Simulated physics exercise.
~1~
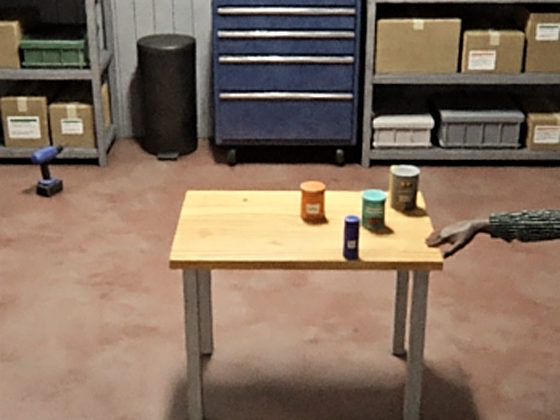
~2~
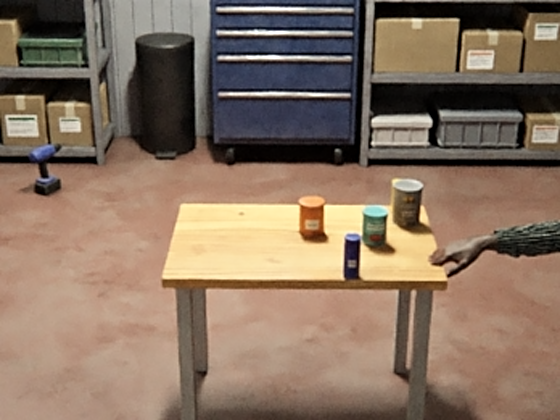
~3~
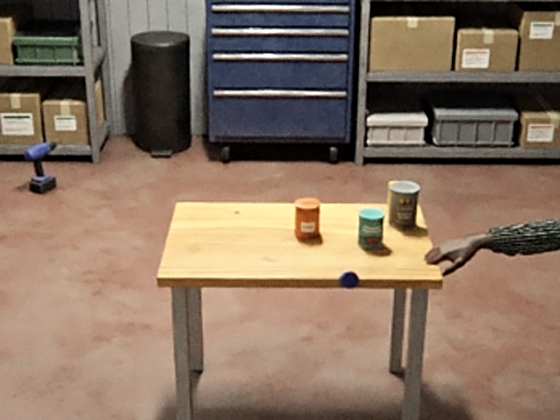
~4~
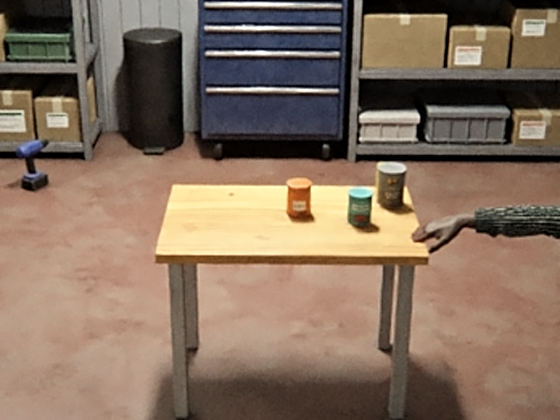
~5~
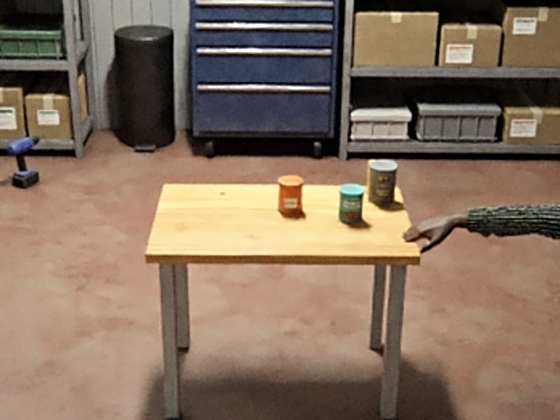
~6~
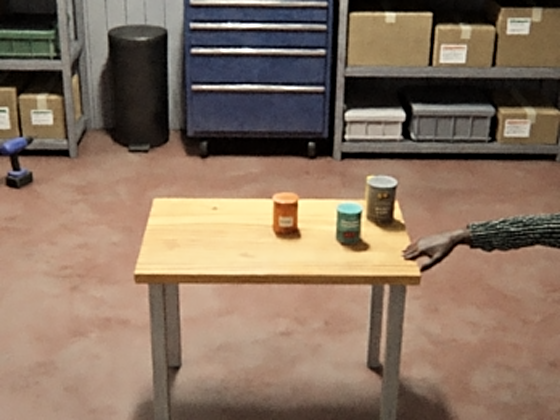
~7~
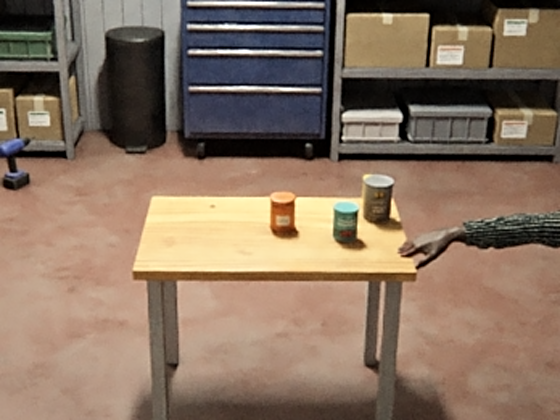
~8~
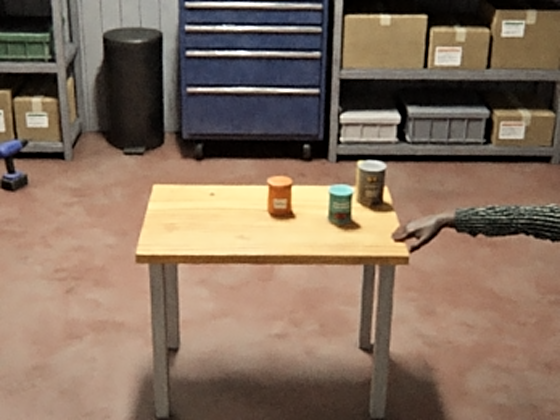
A small blue shaker topples at the front edge of a light wooden table and drops out of sight as a hand at the right corner jerks the table about. The setting is a storeroom, seen from in front and slightly above, with a blue drawer cabinet, a black bin and shelves of boxes behind. An orange jar, a turquoise tin and a grey tin stand farther back on the tabletop. The table slides towards us, tipping the shaker, then goes back, forward and back again while the view pans slightly right. The jar and both tins finish upright on the table.
